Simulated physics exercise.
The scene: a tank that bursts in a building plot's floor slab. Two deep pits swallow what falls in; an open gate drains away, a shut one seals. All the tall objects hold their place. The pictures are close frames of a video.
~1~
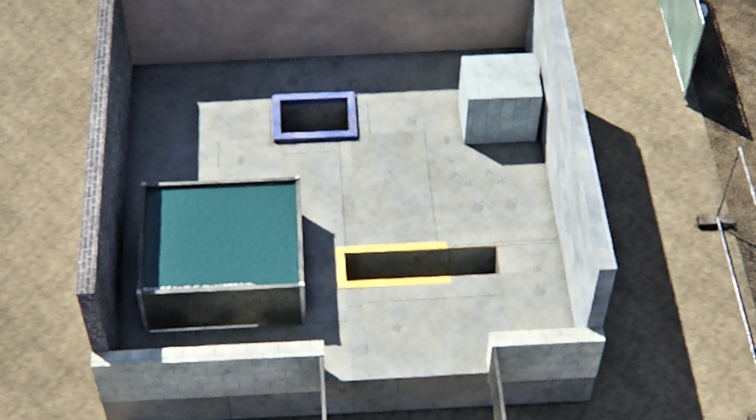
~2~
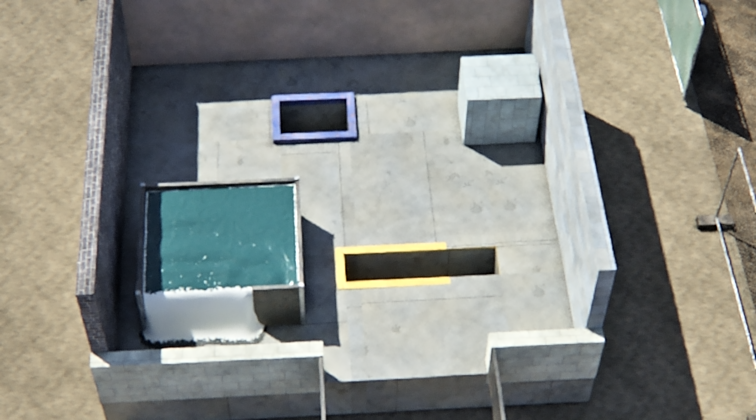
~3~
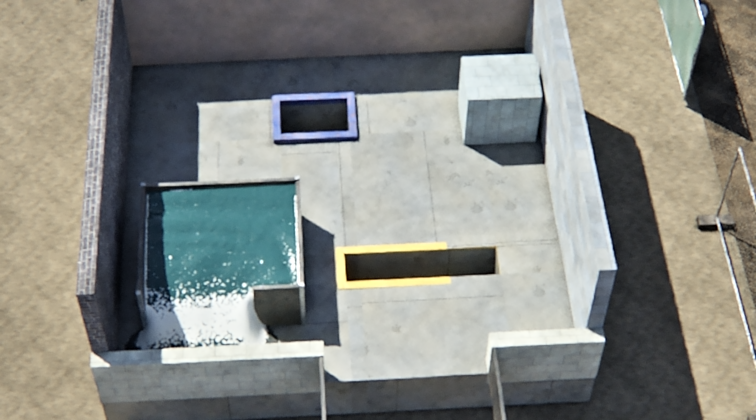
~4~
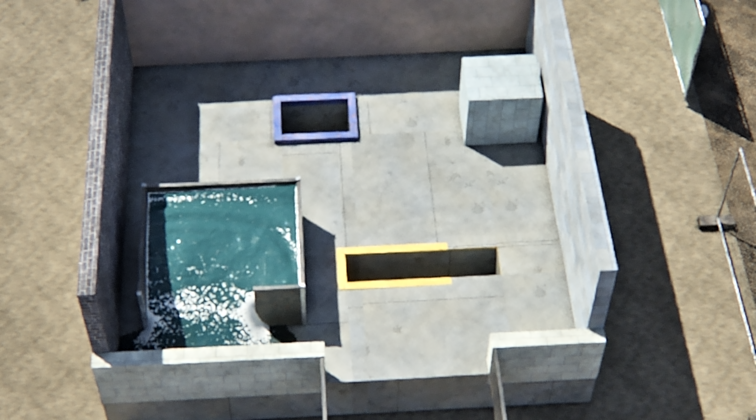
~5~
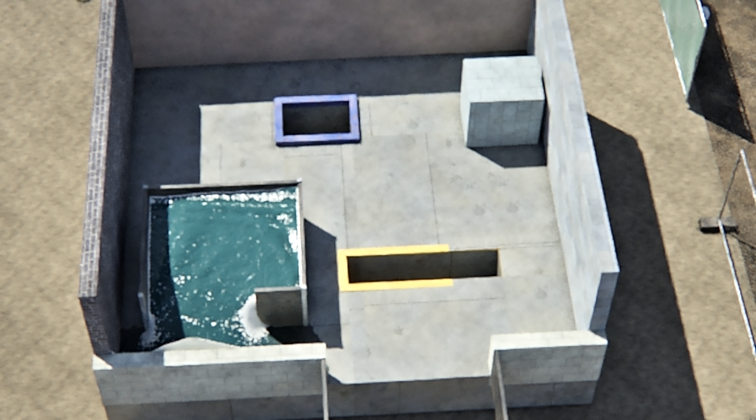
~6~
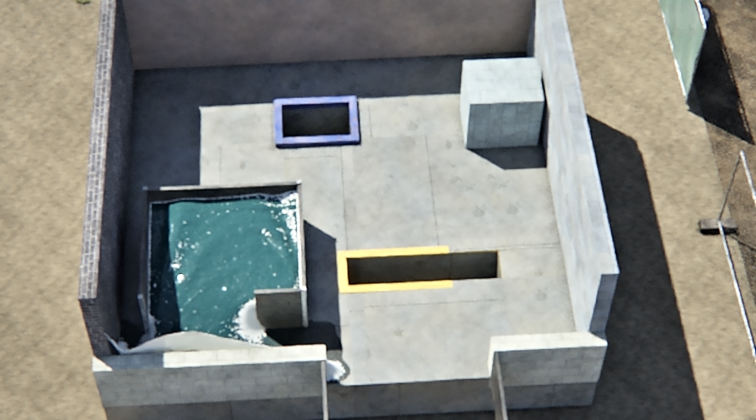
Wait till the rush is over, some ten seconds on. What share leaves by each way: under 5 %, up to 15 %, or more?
One by one: The gate takes between 5 and 15 %; the blue pit takes under 5 %; the yellow pit takes over 15 %.
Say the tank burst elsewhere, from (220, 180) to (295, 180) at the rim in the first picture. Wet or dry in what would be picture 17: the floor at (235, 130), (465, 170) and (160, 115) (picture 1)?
In turn: Awash, free of water, wet.
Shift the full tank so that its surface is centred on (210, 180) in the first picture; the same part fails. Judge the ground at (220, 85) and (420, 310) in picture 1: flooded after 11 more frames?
In turn: Clear, awash.
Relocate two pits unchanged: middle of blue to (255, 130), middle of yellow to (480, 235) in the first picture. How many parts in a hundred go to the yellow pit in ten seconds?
Per cent: Yellow 25.
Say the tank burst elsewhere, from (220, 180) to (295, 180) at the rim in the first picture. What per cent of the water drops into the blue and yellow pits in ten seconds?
Parts in a hundred: Blue 25, yellow 6.
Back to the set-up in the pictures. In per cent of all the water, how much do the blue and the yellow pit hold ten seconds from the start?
Near 0 and 18 in a hundred.
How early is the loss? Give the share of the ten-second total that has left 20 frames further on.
Near 35 in a hundred.
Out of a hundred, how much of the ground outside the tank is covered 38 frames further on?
I make it 80 per cent.
A moment on, water covers 20 % of the floor; the gate 0 %, the blue pit 0 %, the yellow pit 0 %.
Next, water covers 40 % of the floor; the gate 1 %, the blue pit 0 %, the yellow pit 3 %.
Then, water covers 55 % of the floor; the gate 4 %, the blue pit 0 %, the yellow pit 7 %.
Later, water covers 80 % of the floor; the gate 7 %, the blue pit 0 %, the yellow pit 12 %.
In the end, water covers 95 % of the floor; the gate 10 %, the blue pit 0 %, the yellow pit 18 %.
